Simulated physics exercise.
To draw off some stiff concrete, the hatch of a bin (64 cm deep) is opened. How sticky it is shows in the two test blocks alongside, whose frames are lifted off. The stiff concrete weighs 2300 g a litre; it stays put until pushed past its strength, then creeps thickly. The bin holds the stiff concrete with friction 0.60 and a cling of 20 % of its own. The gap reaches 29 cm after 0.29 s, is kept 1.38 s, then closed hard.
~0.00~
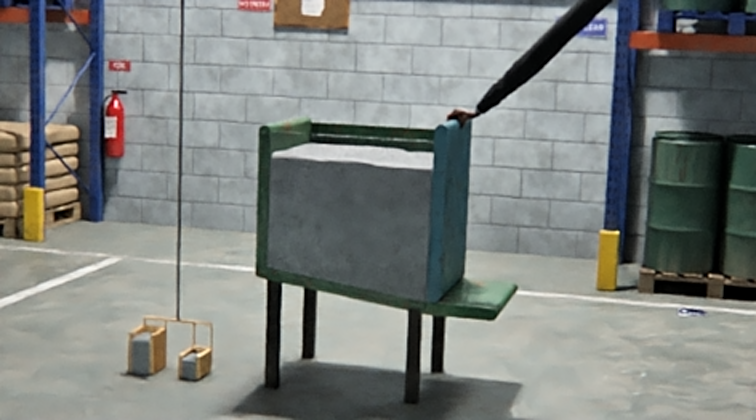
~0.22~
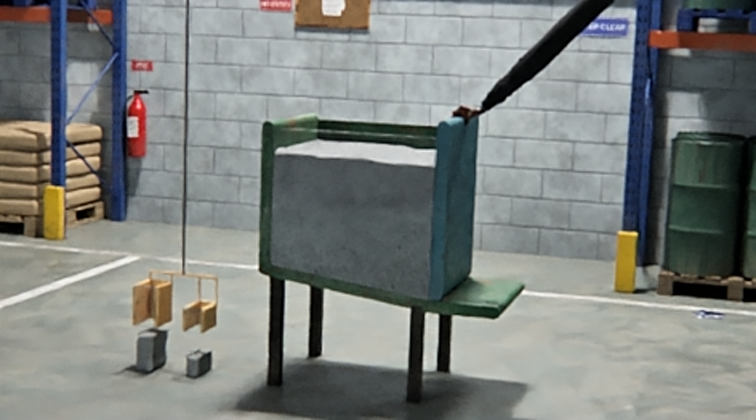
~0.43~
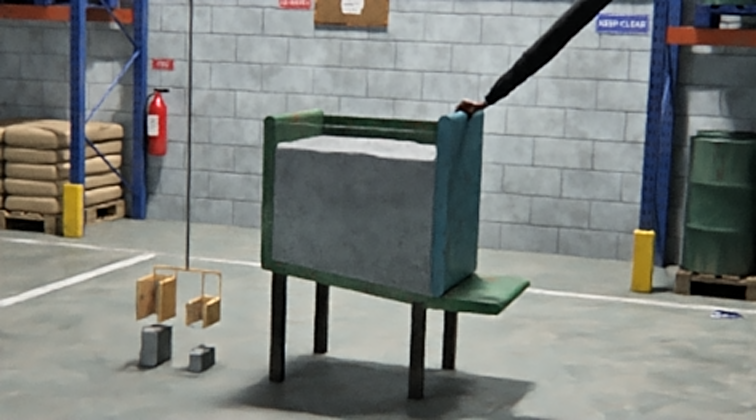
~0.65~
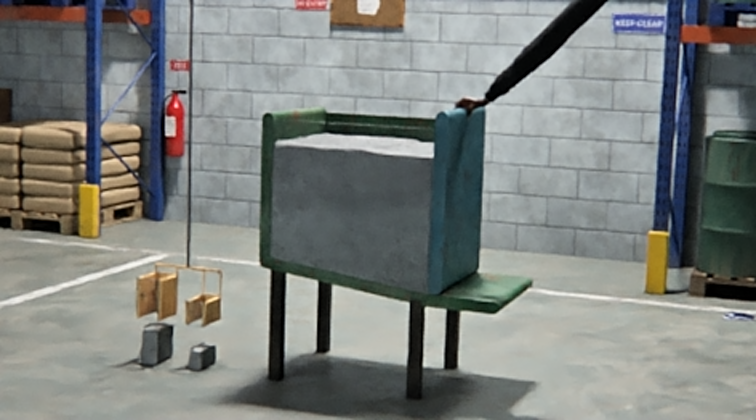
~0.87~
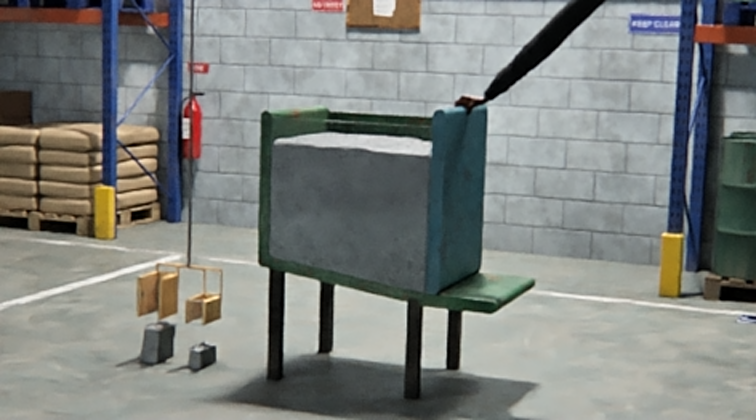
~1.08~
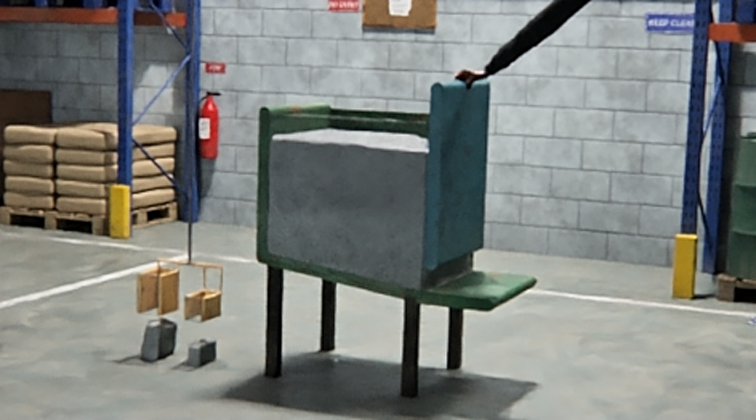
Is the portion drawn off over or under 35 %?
The portion drawn off is under 35 %.
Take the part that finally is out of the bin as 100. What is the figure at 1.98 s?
Some 60 per cent.
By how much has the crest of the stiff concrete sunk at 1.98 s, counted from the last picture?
About 4 cm.
After 1.49 s, the hatch is 29 cm open and 5 % is out.
After 1.98 s, the hatch is 29 cm open and 15 % is out.
After 2.46 s, the hatch is 29 cm open and 19 % is out.
After 2.95 s, the hatch is 7.2 cm open and 24 % is out.
After 3.64 s, at the end, the hatch is shut and 25 % is out.
